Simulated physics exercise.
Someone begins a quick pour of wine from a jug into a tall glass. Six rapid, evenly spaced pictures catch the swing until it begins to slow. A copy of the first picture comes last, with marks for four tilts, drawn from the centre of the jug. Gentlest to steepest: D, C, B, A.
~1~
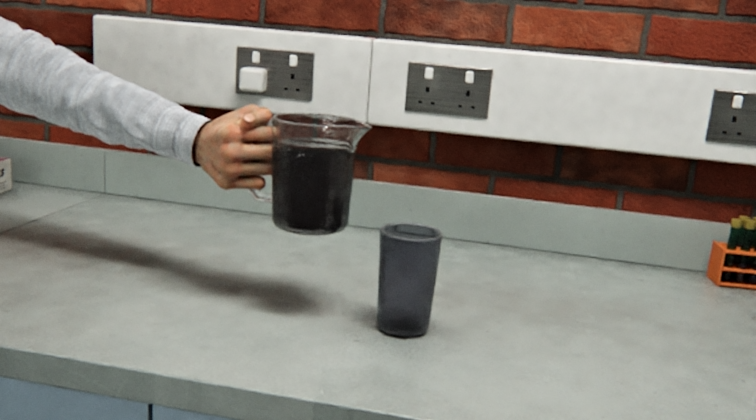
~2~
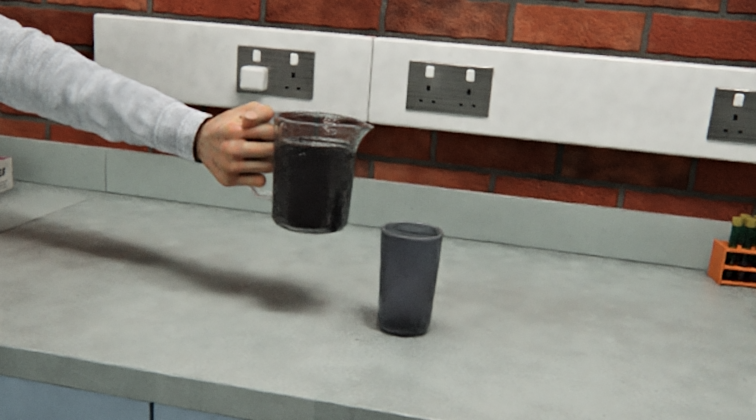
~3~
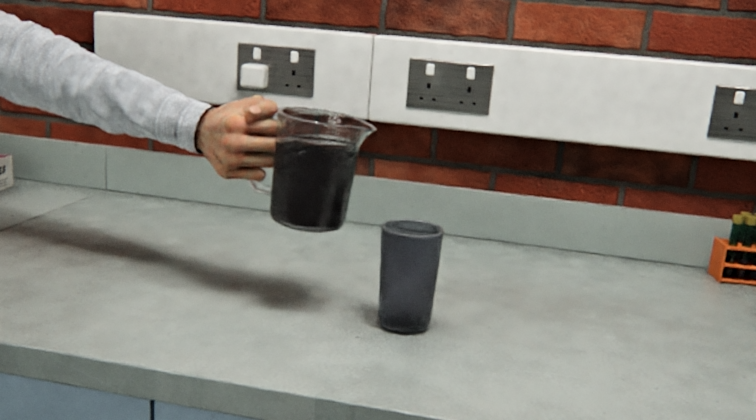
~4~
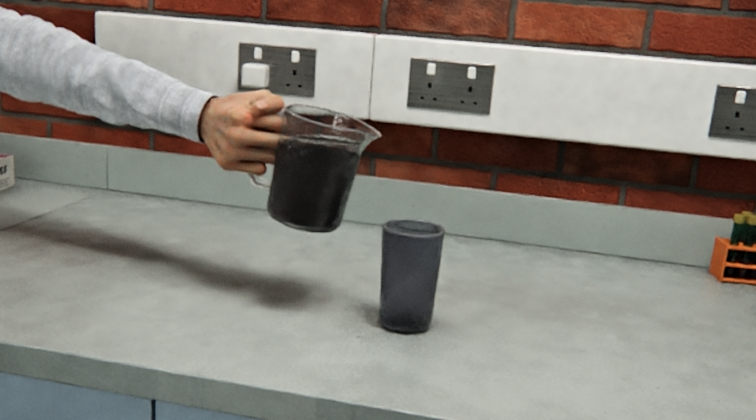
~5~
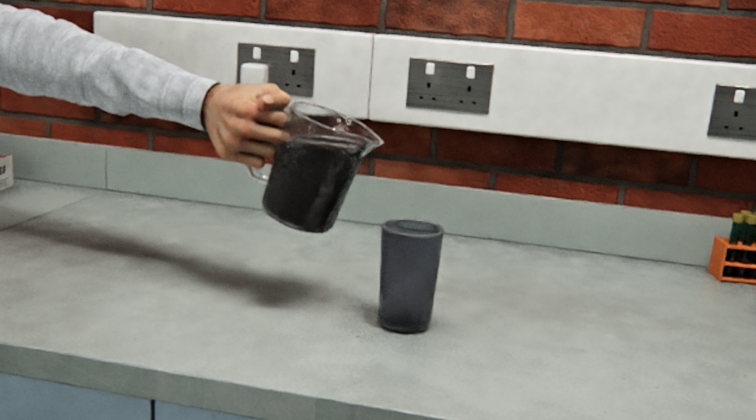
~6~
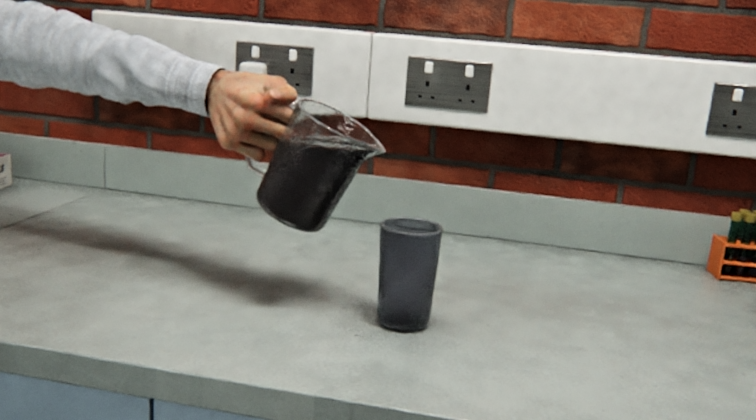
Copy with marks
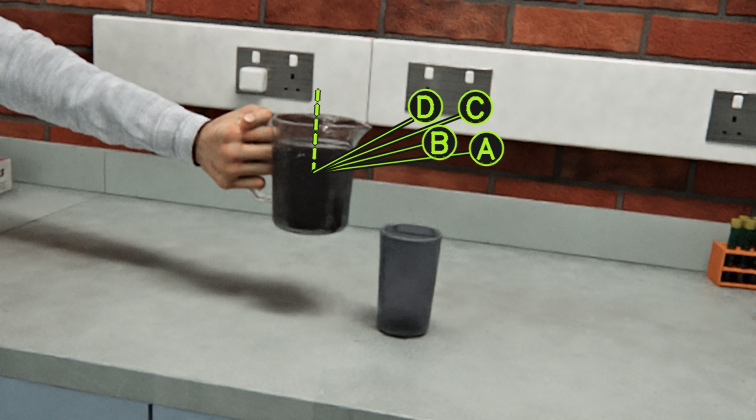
The clip opens on a hand at the left holding a glass jug of dark liquid upright above a grey counter, near a tall, dark tumbler. The hand then tilts the jug gradually to the right, its lip dipping toward the tumbler while the liquid stays inside.
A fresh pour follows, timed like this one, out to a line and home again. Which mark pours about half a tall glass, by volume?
Mark D does it best.
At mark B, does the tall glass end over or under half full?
Over half.
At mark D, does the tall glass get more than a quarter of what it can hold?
Yes.
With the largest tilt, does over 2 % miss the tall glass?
Yes, it does.
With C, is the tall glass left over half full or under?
Over half.
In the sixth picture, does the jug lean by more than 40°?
No.
In lime, A at (470, 152); B at (422, 145); C at (460, 115); D at (412, 119).
Choosing A, the tall glass ends with about 96 % of what it can hold; 10 % of the wine is spilt.
Choosing B, the tall glass ends with about 91 % of what it can hold.
Choosing C, the tall glass ends with about 69 % of what it can hold.
Choosing D, the tall glass ends with about 49 % of what it can hold.
